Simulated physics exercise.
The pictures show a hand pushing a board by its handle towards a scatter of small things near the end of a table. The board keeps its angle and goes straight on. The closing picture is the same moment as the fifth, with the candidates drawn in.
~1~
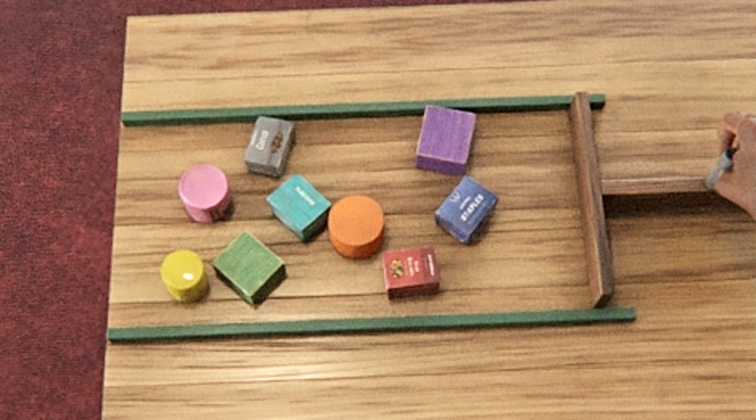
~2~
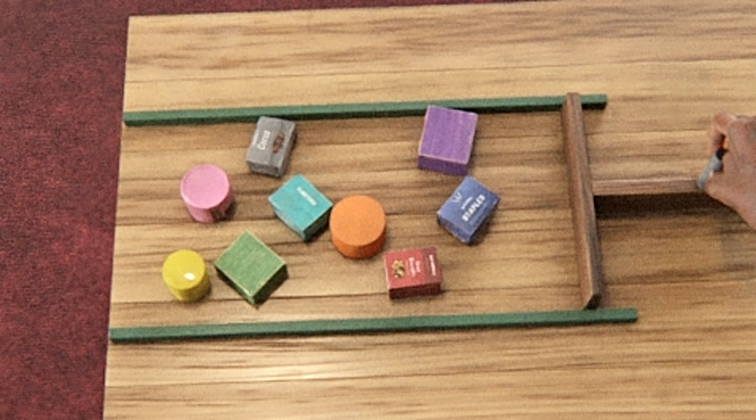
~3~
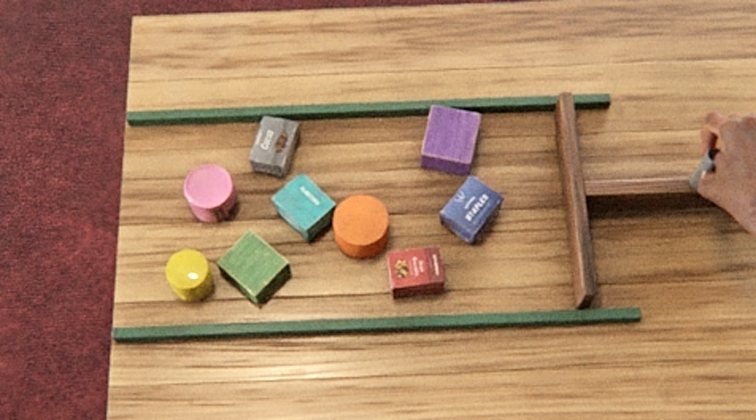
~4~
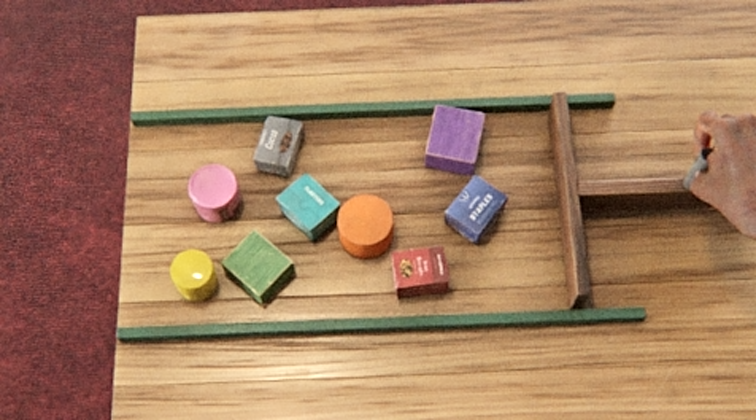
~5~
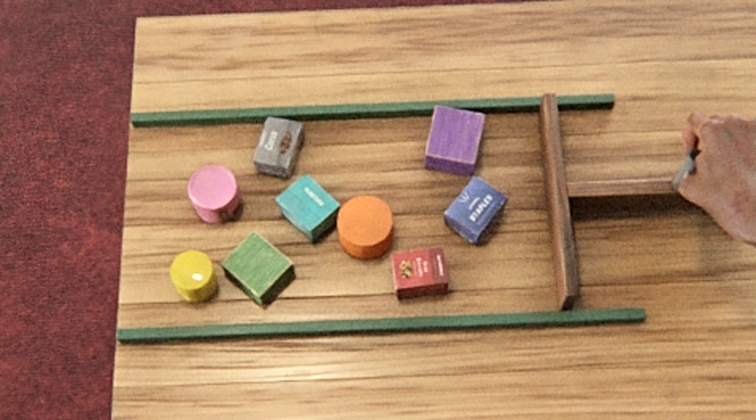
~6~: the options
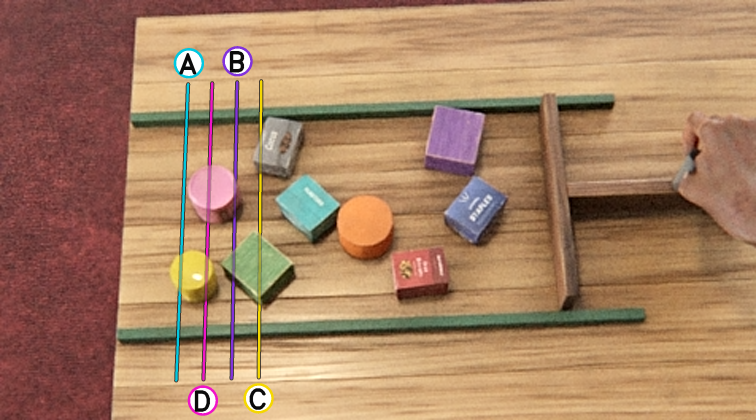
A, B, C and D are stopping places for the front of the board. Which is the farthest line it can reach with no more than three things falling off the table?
Stop at D.
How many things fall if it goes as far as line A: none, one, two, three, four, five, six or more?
In all, six or more.
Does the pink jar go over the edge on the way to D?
By then, yes.
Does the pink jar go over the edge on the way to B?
Yes.
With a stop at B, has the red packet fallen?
By then, no.
On the copy, A at (183, 224); B at (235, 222); C at (260, 221); D at (208, 223).
On D. First, board (433, 195); purple block (397, 145); red packet (402, 273).
Then, board (305, 200); yellow pot (148, 305); pink jar (187, 199).
Finally, board (207, 204); yellow pot over the edge; pink jar over the edge; two fallen.
By contrast, A drops six; B is within the limit but short; C is within the limit but short.
